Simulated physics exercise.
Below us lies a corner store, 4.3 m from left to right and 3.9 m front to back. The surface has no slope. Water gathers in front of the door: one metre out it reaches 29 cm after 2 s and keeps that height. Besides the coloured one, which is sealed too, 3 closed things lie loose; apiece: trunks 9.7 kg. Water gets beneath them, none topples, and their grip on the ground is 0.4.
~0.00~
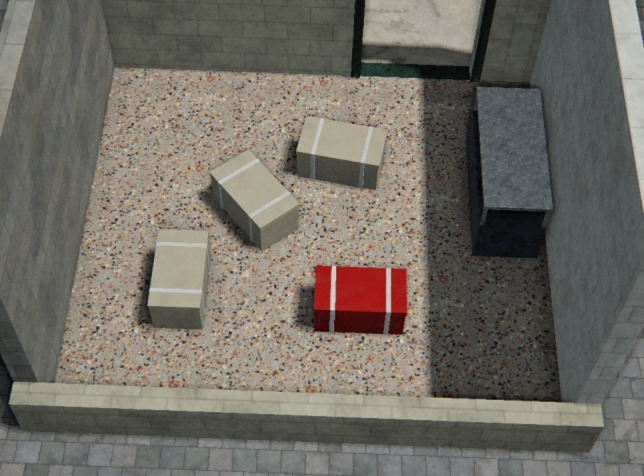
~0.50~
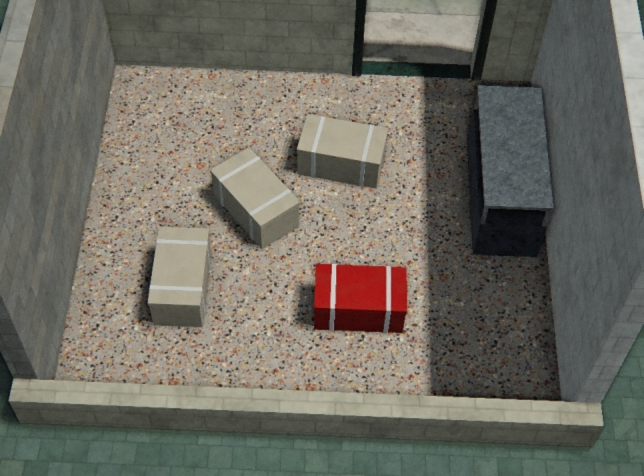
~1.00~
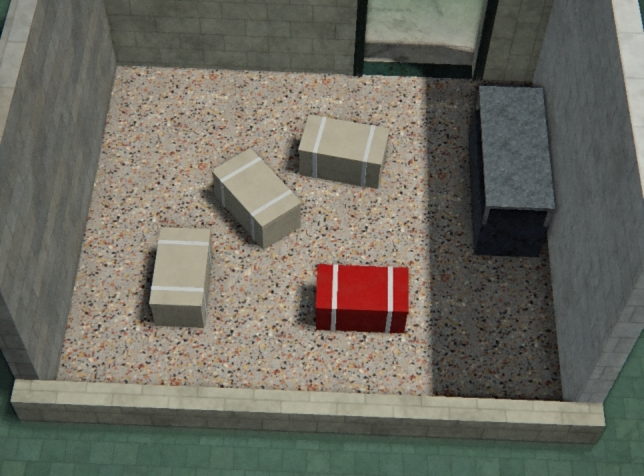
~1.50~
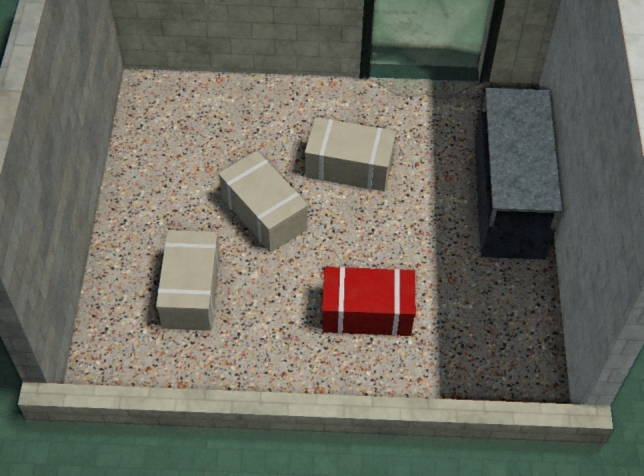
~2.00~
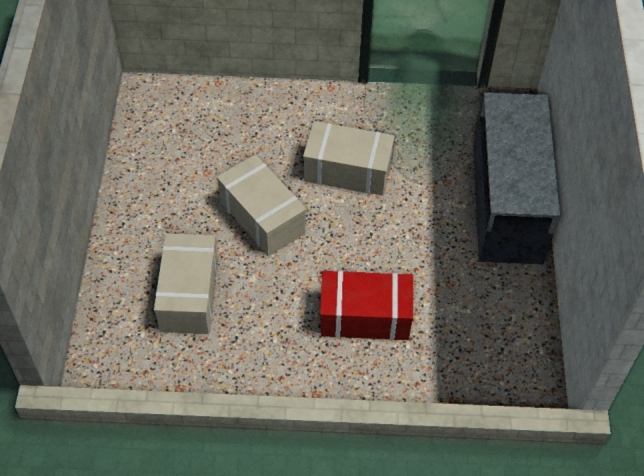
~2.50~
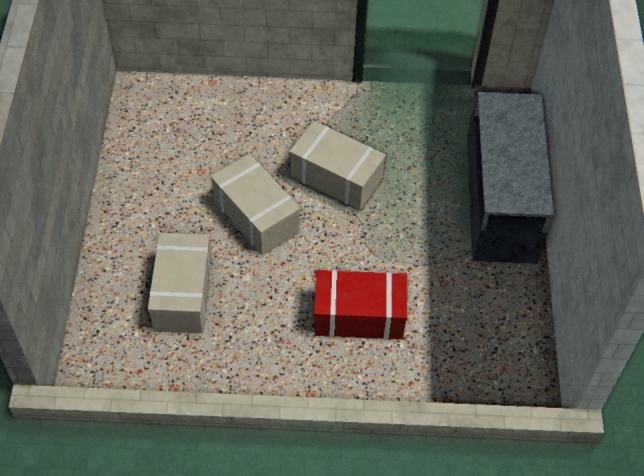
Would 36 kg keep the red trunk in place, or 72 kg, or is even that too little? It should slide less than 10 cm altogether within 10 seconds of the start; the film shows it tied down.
Verdict: Neither load is enough.
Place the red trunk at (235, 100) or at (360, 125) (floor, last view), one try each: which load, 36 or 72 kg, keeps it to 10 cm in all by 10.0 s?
In turn: Only the larger holds; neither is enough.
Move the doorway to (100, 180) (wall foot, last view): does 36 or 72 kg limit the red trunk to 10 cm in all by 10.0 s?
Then only the higher weight holds it.
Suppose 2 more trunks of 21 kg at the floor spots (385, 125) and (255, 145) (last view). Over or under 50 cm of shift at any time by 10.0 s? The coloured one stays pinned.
In turn: Over, short of it.
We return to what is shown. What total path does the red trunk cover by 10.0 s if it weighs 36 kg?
Some 550 cm in all.
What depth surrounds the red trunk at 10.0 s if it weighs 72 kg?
Roughly 18 cm.
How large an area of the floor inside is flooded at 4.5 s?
About 13 m2.
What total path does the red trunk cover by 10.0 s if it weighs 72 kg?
About 60 cm.
After 3.5 s the red trunk would be 13 cm from its start with 36 kg and 1 cm from its start with 72 kg; 9 cm of water round it then.
After 4.5 s the red trunk would be 83 cm from its start with 36 kg and 10 cm from its start with 72 kg; 6 cm of water round it then.
After 7.0 s the red trunk would be 225 cm from its start with 36 kg and 12 cm from its start with 72 kg; 10 cm of water round it then.
After 10.0 s the red trunk would be 284 cm from its start with 36 kg and 61 cm from its start with 72 kg; 18 cm of water round it then.
